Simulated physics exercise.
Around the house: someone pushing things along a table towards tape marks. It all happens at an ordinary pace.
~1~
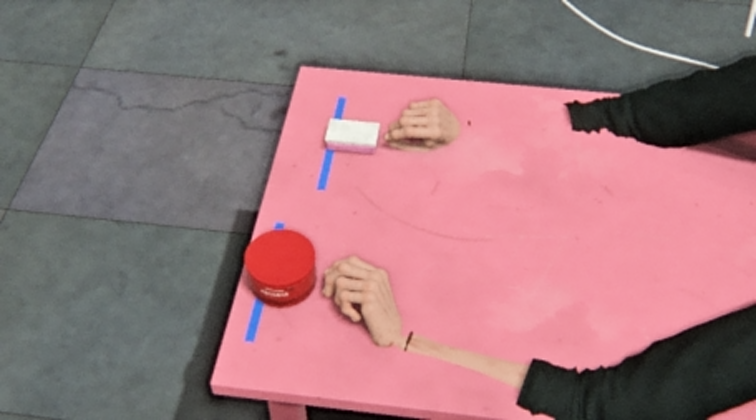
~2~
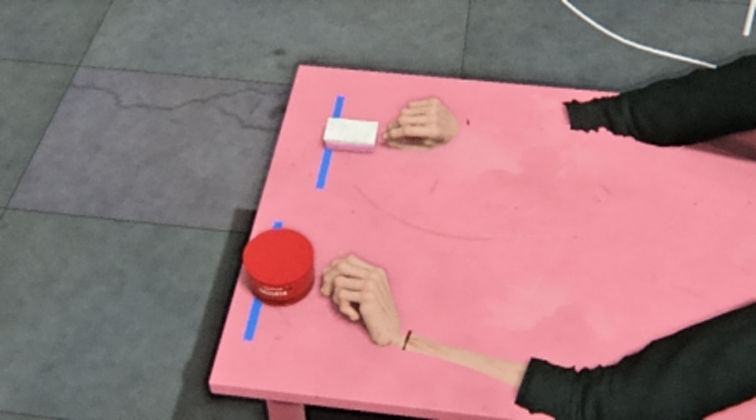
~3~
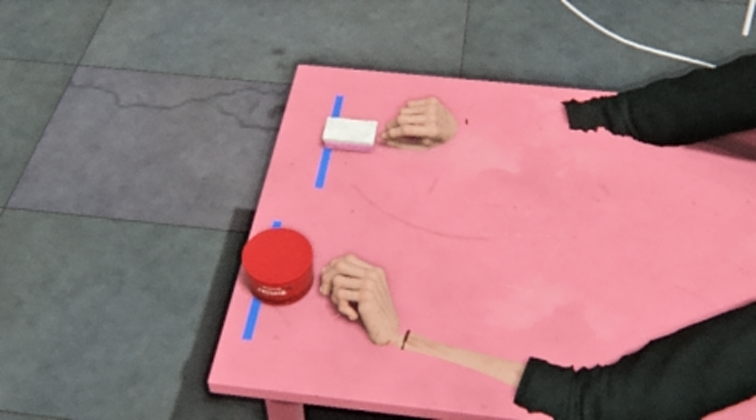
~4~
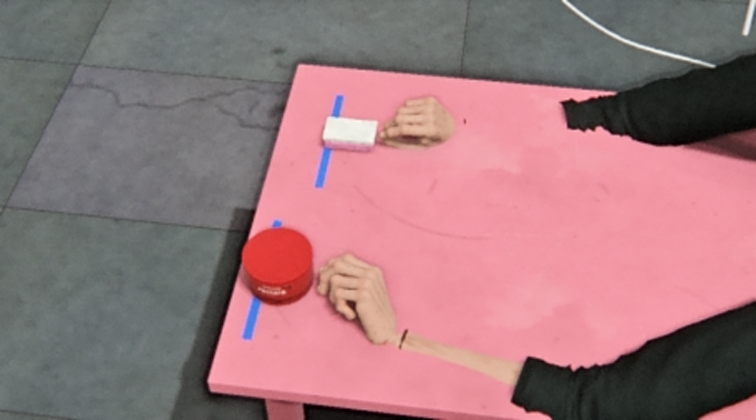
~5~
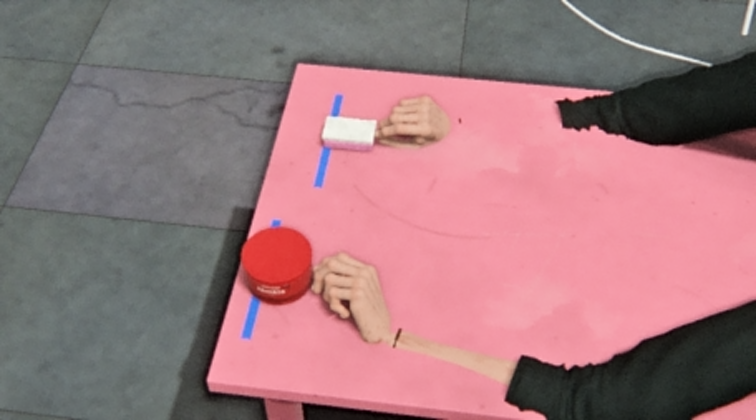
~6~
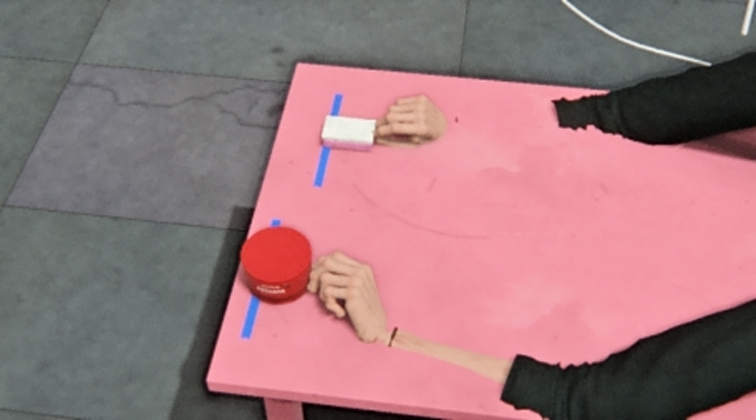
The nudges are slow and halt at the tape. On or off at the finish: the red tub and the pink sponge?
As it turns out, the red tub goes over the edge and the pink sponge stays on the table.
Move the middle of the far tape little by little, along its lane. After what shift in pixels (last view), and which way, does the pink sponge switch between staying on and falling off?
Some 24 pixels, left.
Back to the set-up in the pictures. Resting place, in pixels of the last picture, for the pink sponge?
Near (299, 129).
Then, 0.78 s after the last picture, red tub moved about its own width near (231, 261); pink sponge moved about its own width near (309, 130).
Then, 1.14 s after the last picture, red tub tipped 38° from how it was near (211, 267); pink sponge moved about its own width near (299, 129).
Then, 1.40 s after the last picture, red tub falling near (190, 363); pink sponge moved about its own width near (299, 129).
By the end, the red tub falls off the table; the pink sponge remains on top, near (299, 129).
